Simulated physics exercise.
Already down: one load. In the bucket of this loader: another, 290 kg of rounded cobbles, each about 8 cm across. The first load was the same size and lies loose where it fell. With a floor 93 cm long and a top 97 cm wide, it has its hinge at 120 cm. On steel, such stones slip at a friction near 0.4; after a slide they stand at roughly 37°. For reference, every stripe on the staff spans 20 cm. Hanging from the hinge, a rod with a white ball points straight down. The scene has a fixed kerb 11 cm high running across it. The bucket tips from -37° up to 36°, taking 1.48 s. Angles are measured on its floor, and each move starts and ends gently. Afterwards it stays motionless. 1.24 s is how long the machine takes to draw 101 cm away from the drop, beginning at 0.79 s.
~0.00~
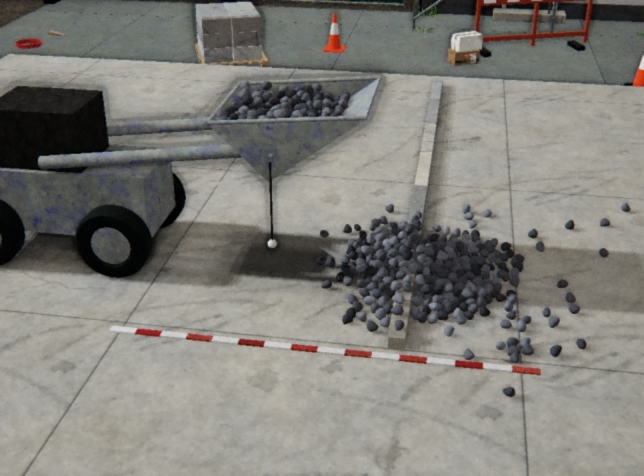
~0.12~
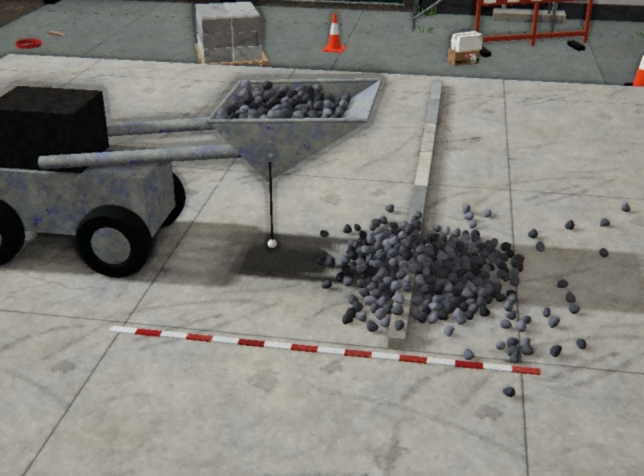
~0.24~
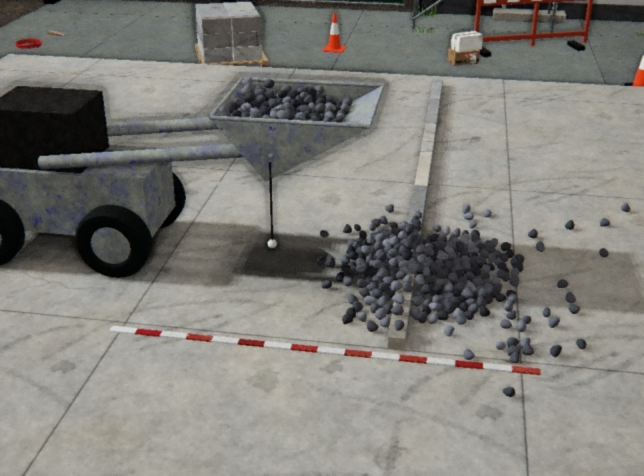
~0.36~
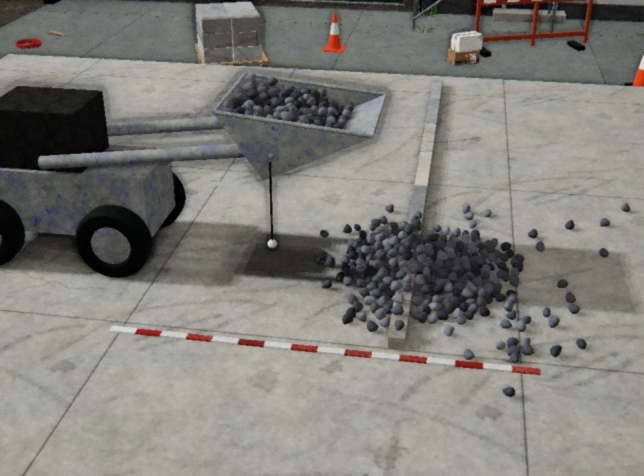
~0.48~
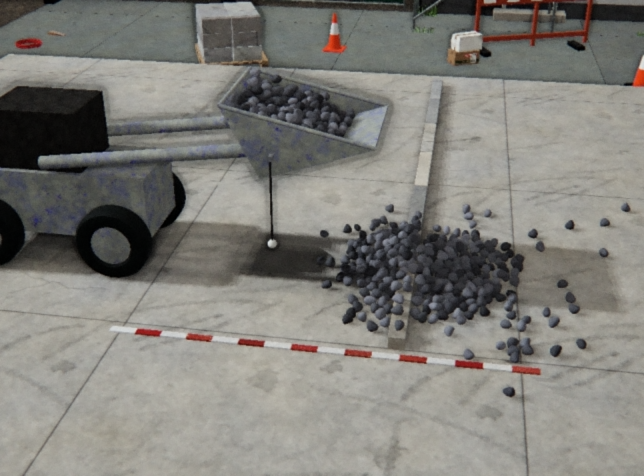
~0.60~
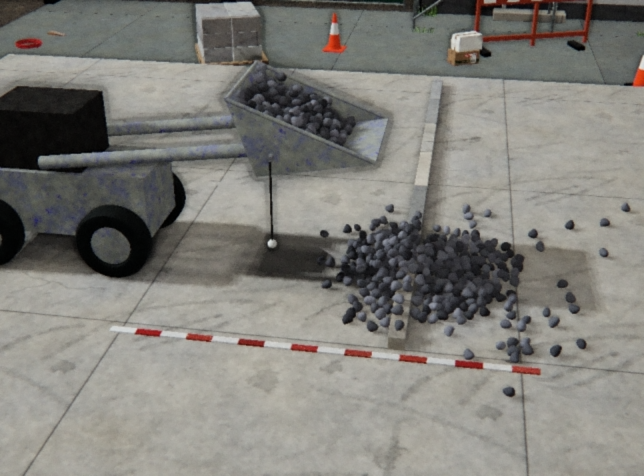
A loader's raised grey bucket of dark stones gradually tilts its right end downward.
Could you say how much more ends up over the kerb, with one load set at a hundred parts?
I'd put it at 0 parts in every hundred.
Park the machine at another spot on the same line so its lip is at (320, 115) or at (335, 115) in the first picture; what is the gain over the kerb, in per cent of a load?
About 0 per cent for the first, 0 per cent for the second.
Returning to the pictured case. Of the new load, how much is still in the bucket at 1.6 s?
It keeps some 20 percent of its load.
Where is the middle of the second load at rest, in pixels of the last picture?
The middle lies near (313, 256) in the last picture.
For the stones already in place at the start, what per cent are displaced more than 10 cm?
Roughly 0 per cent of them.
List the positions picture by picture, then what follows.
The bucket is at -37°, its lip at (367, 118); the top of the load is at (307, 94). The earlier load is highest near (406, 245), 21 cm above ground level, 43 % on this side of the kerb, 57 % over the kerb, in the first frame.
Lip at (368, 120), floor tilted -36°, highest stones at (293, 91); the stones move at 0.1 m/s on average, in the second frame.
The bucket is at -32°, its lip at (370, 127); the top of the load is at (274, 90); the stones move at 0.2 m/s on average, in the third frame.
The bucket is at -26°, its lip at (373, 136); the top of the load is at (258, 87); the stones move at 0.2 m/s on average, in the fourth frame.
The bucket is at -19°, its lip at (375, 149); the top of the load is at (260, 84); the stones move at 0.3 m/s on average, in the fifth frame.
The bucket is at -11°, its lip at (376, 163); the top of the load is at (265, 79); the stones move at 0.3 m/s on average, in the sixth frame.
After 1.1 s the floor is at 25°; in per cent of one load, 98 in the bucket, 45 on this side of the kerb, 57 over the kerb; the foremost stones are at (598, 265).
After 1.6 s the floor is at 36°; in per cent of one load, 20 in the bucket, 123 on this side of the kerb, 57 over the kerb; the foremost stones are at (598, 265).
After 2.5 s the floor is at 36°; in per cent of one load, 0 in the bucket, 143 on this side of the kerb, 57 over the kerb; the foremost stones are at (598, 265).
After 5.0 s the floor is at 36°; in per cent of one load, 0 in the bucket, 143 on this side of the kerb, 57 over the kerb; the foremost stones are at (598, 265). Net gain over the kerb, 0.
